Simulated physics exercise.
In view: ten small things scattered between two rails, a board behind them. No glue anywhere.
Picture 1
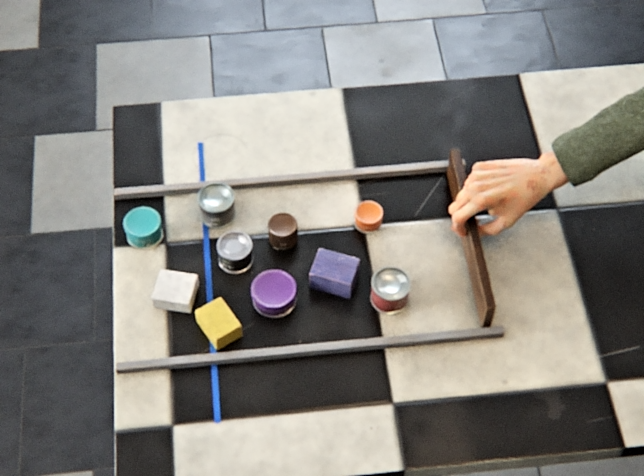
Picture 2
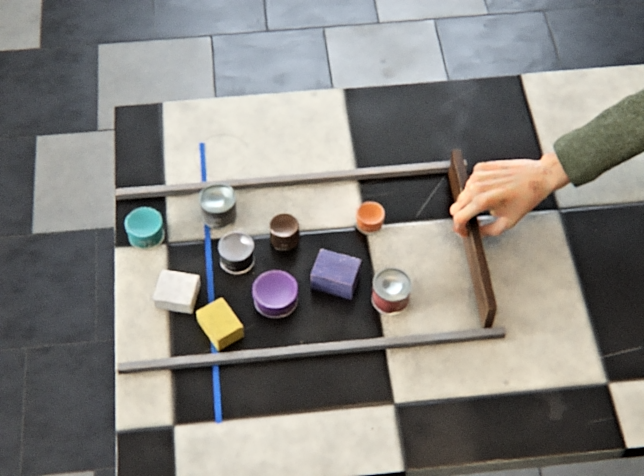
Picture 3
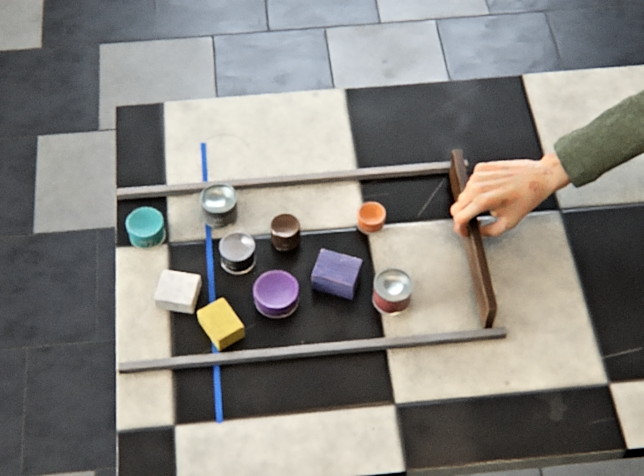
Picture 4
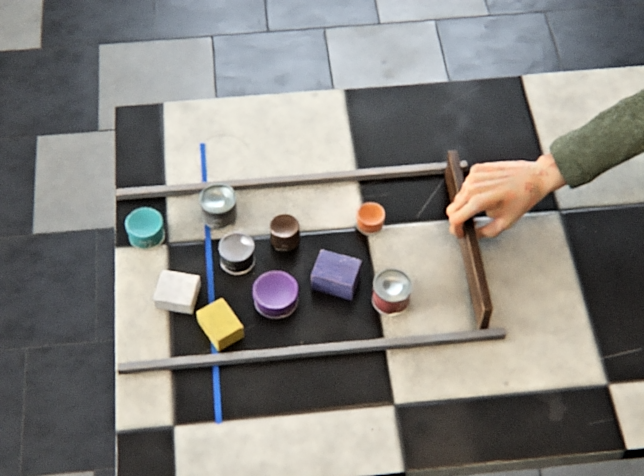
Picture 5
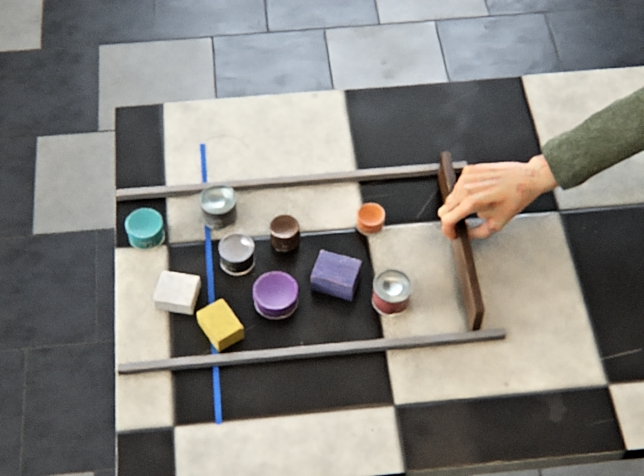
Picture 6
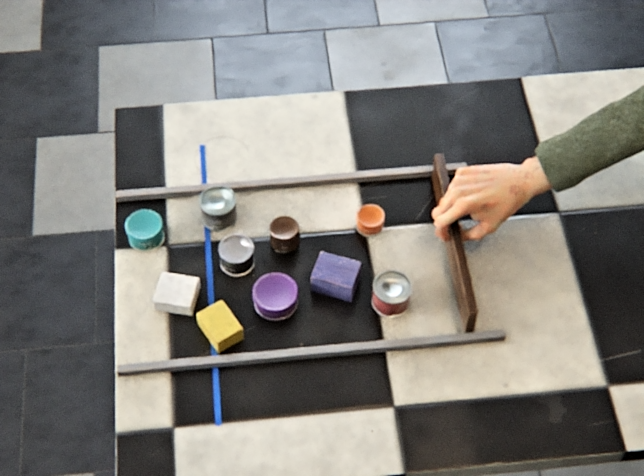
On a tabletop of black and cream squares above grey paving, seen from above at a slant, two grey rails run across with a blue tape line crossing beneath them. Between them sit turquoise, silvery, brown, orange and purple round containers and white, yellow and violet-blue blocks, with a dark brown board at right. The small things stay put while a green-sleeved hand slides the board slightly left, the view barely shifting.
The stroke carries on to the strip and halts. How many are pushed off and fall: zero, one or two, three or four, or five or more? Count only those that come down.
As it turns out, the number that fall off is zero.
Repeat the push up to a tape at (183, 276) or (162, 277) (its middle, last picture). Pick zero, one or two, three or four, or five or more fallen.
For each place: One or two; either three or four.
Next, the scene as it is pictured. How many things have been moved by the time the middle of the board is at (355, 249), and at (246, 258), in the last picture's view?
First 3, then 9.
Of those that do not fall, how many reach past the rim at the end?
1 of them.
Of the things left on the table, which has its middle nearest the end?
That is the white block.
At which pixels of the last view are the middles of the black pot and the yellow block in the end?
About (151, 269), and the other about (159, 340).
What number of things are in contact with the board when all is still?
The number is 4.
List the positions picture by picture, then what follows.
Turquoise tin (144, 229); white block (176, 291); yellow block (219, 324); board (470, 236); tape (208, 271), in the first picture.
White block (177, 292); black pot (237, 253), in the second picture.
Yellow block (221, 324); blue block (337, 274), in the third picture.
Turquoise tin (146, 229); brown tub (285, 233), in the fourth picture.
White block (177, 292); orange tin (370, 219), in the fifth picture.
Turquoise tin (145, 231); white block (177, 294); yellow block (220, 326); board (454, 241); tape (210, 273), in the sixth picture.
Early on, none off yet; turquoise tin at rest near (145, 231); white block at rest near (177, 294); yellow block at rest near (220, 326).
A while later, none off yet; turquoise tin at rest near (145, 231); white block at rest near (177, 294); yellow block moving near (215, 328).
Finally, the number that fall off is zero.
